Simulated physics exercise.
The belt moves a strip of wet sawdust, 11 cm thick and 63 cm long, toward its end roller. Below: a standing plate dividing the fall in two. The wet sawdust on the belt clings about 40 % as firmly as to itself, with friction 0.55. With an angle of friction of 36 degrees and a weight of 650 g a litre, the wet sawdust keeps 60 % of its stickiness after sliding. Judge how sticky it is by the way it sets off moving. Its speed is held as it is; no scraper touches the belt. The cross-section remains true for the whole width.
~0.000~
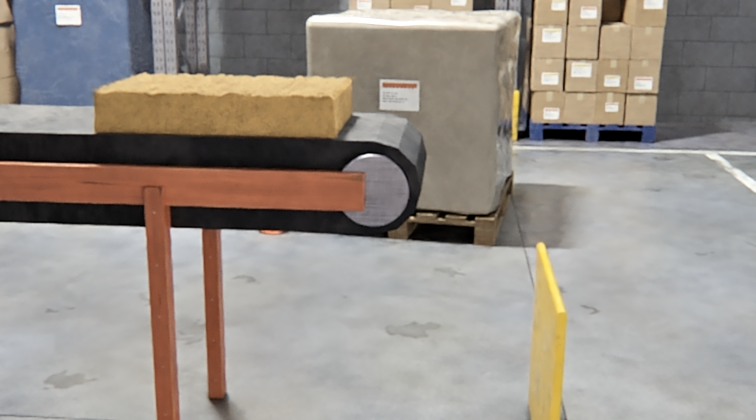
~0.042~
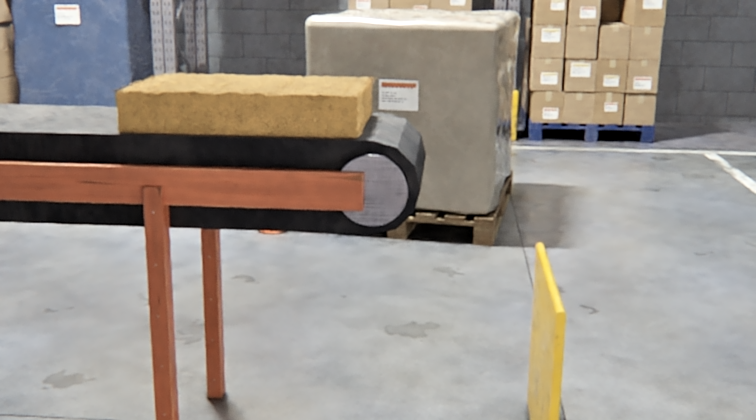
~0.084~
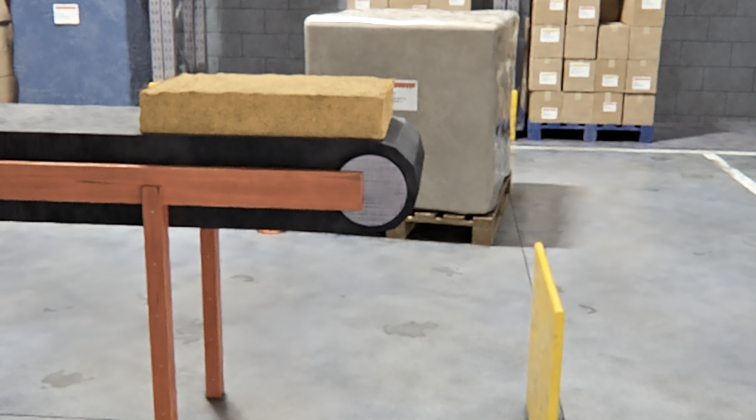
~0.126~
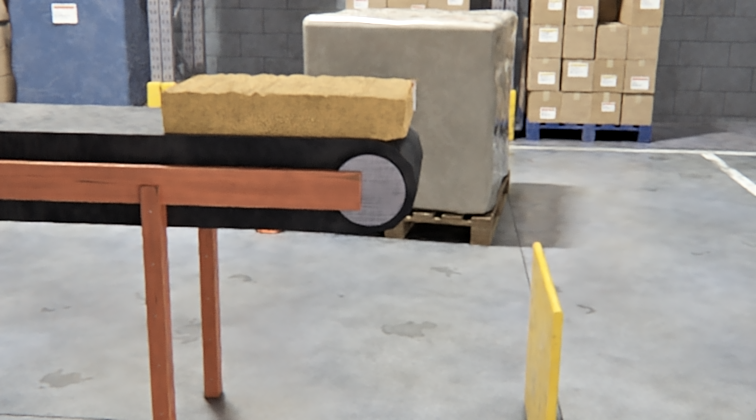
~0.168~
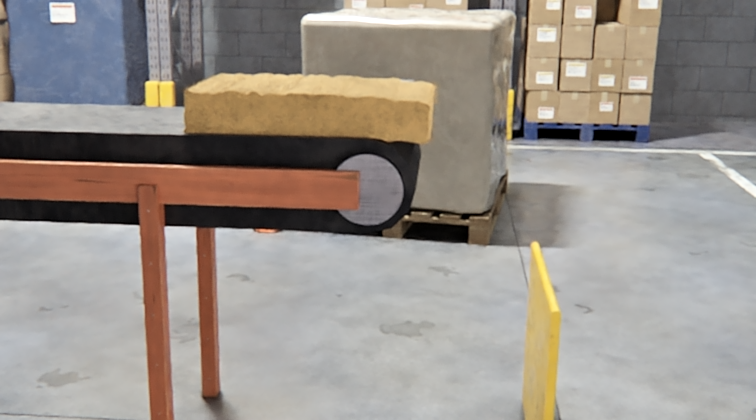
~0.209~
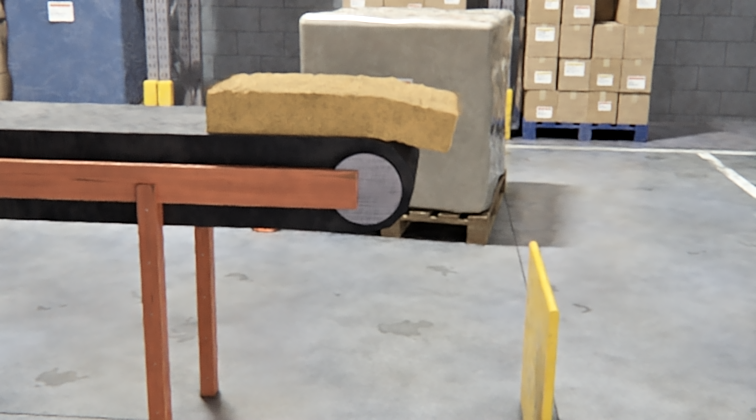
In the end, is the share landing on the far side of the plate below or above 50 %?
It ends up beyond 50 %.
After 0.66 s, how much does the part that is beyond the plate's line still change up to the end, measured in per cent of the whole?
I'd put it at close to 22 percent.
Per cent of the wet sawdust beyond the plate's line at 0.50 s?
Value: Near 20 %.
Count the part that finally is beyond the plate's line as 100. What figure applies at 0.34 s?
Near 0 in a hundred.
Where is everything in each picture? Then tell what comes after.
The first picture shows foremost bit of the wet sawdust at (334, 121).
The second picture shows foremost bit of the wet sawdust at (358, 97).
The third picture shows foremost bit of the wet sawdust at (382, 121), 4 % of it past the top of the roller, in one piece.
The fourth picture shows foremost bit of the wet sawdust at (406, 106), 14 % of it past the top of the roller, in one piece.
The fifth picture shows foremost bit of the wet sawdust at (431, 111), 24 % of it past the top of the roller, in one piece.
The sixth picture shows foremost bit of the wet sawdust at (455, 122), 34 % of it past the top of the roller, in one piece.
After 0.34 s, 0 % is beyond the plate's line.
After 0.50 s, 19 % is beyond the plate's line.
After 0.66 s, 43 % is beyond the plate's line.
After 0.82 s, 65 % is beyond the plate's line.
After 1.95 s, 65 % is beyond the plate's line.
